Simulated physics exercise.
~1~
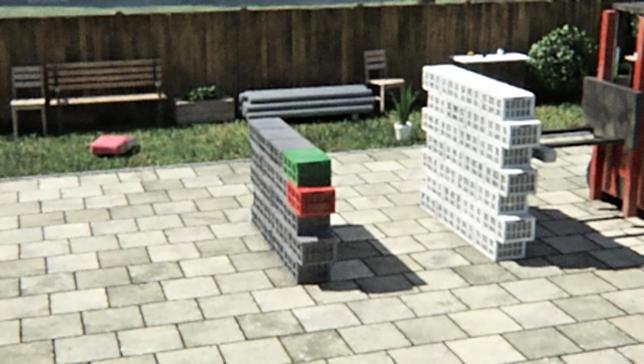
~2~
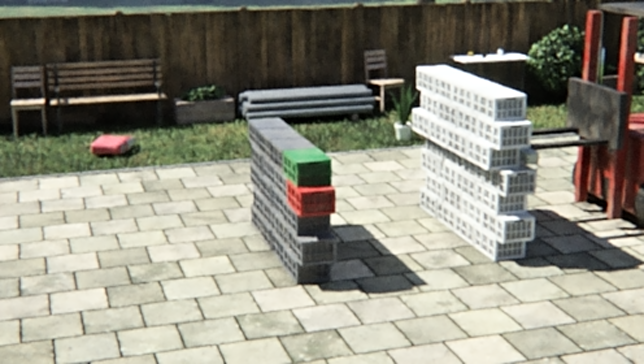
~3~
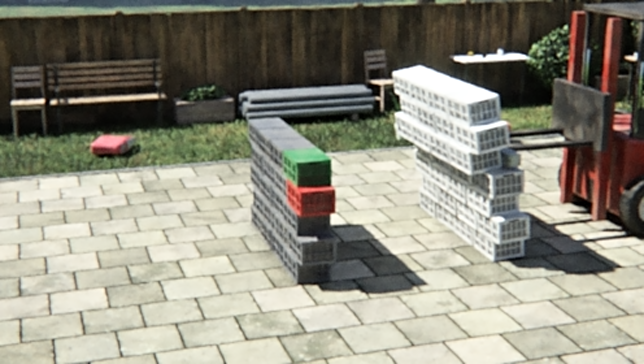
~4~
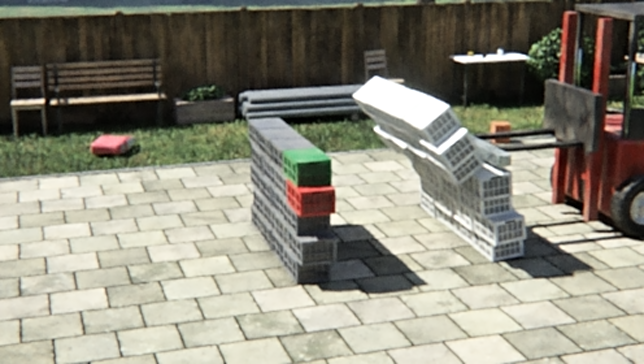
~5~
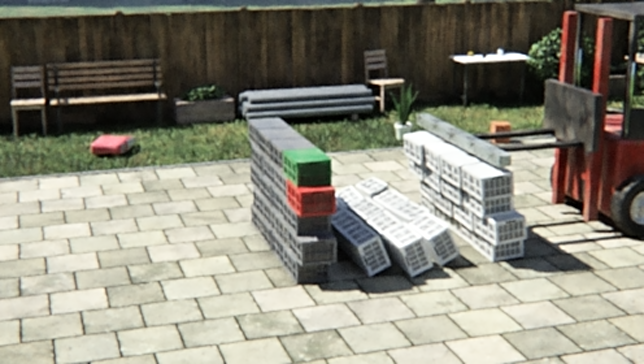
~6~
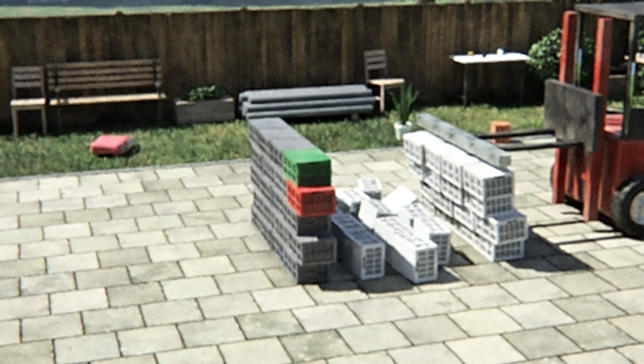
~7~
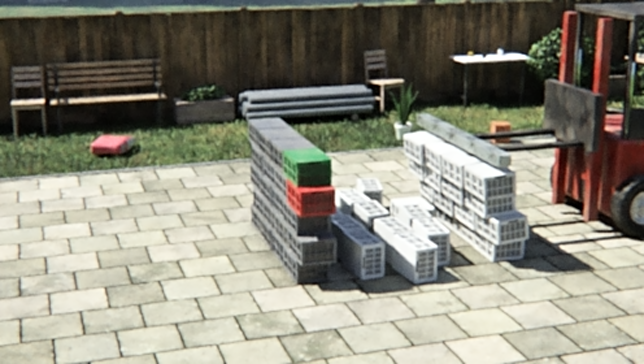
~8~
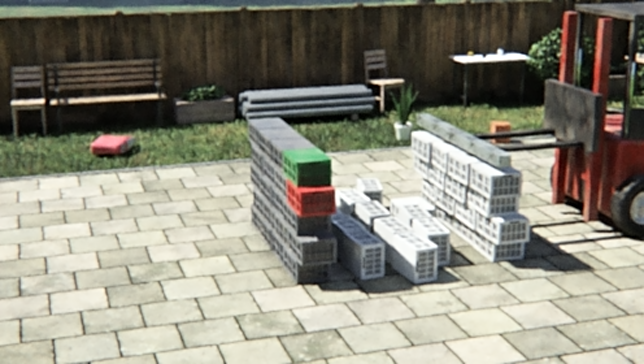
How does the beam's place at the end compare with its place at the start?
At the start the beam is on the right, behind the full pale wall. By the end it has moved left and sits over the rows of that wall that still stand.
A pale crate wall's upper part topples left under a lift truck's push; the dark wall stands.
